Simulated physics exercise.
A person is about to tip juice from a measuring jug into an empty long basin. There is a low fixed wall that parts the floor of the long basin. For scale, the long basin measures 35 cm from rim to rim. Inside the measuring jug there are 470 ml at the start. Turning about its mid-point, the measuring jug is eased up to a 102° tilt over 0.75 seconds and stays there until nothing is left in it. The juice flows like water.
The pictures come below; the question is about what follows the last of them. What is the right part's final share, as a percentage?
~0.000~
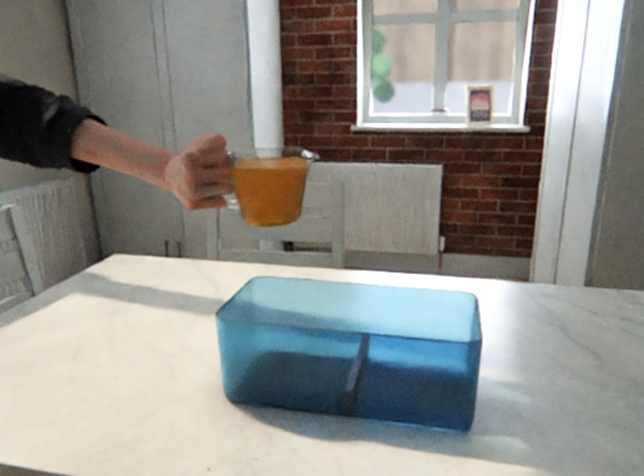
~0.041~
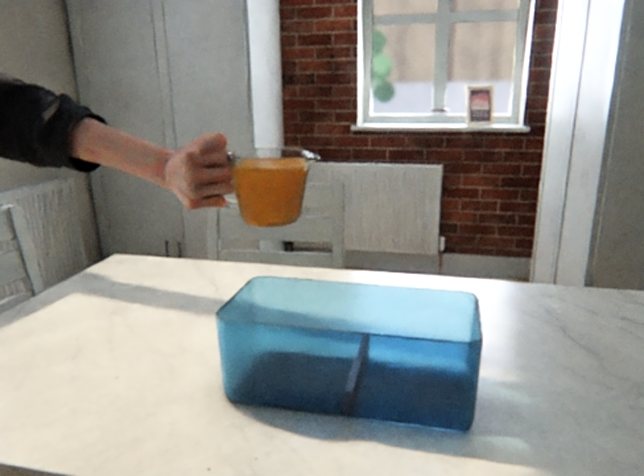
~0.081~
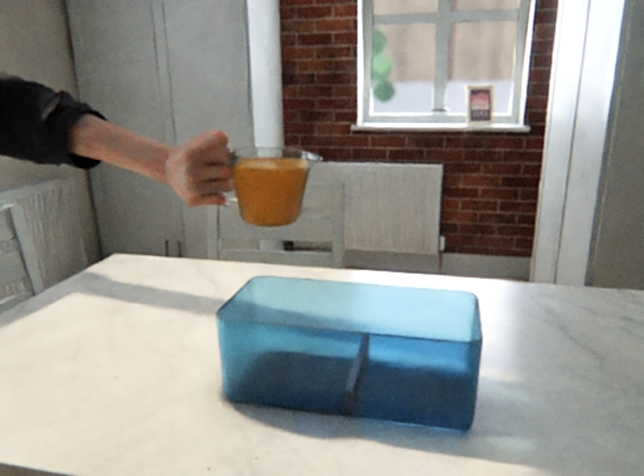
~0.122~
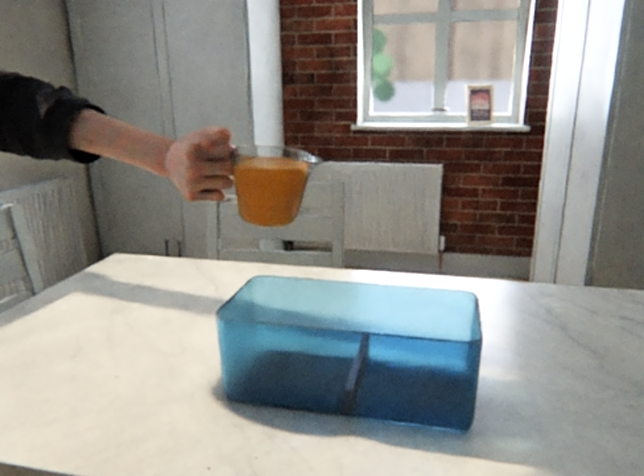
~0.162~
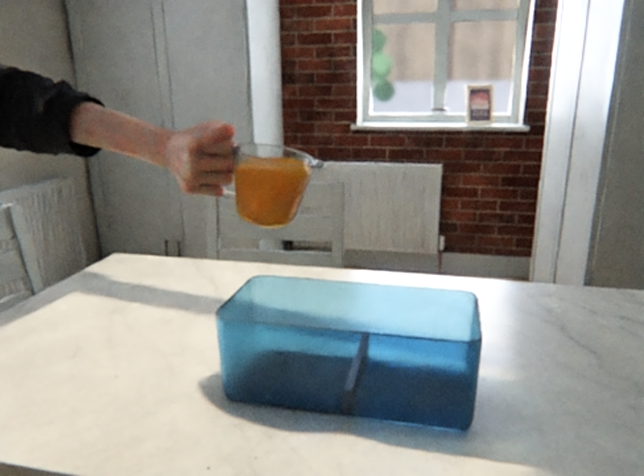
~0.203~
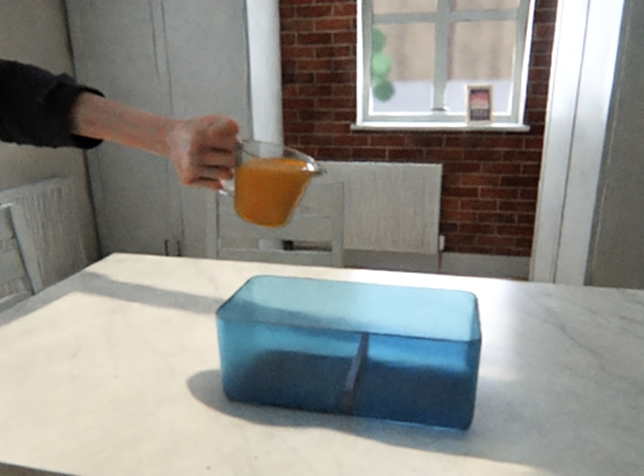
About 66 per cent.
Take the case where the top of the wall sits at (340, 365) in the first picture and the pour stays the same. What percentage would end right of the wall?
Then about 90 per cent.
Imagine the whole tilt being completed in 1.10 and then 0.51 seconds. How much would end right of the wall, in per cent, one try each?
Result: 75 per cent, then 55 per cent.
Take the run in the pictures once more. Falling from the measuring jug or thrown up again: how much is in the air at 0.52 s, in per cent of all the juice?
34 %.
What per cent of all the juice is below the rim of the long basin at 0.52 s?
About 12 per cent.
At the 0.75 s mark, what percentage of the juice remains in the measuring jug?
Remaining share: Approx. 8 %.
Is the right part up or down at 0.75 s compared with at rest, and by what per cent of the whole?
A gain, roughly 8 percent.
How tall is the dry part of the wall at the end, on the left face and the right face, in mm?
Left: Roughly 30 mm; right: Roughly 22 mm.
By 0.52 s the tilt is 80° and 55 per cent is still to pour, 0 is left of the wall and 11 right of it.
By 0.75 s the tilt is 102° and 8 per cent is still to pour, 18 is left of the wall and 58 right of it.
By 0.99 s the tilt is 102° and 0 per cent is still to pour, 32 is left of the wall and 65 right of it.
By 1.25 s the tilt is 102° and 0 per cent is still to pour, 33 is left of the wall and 66 right of it.
At rest 33 per cent lies left of the wall, 66 right of it and 1 outside.
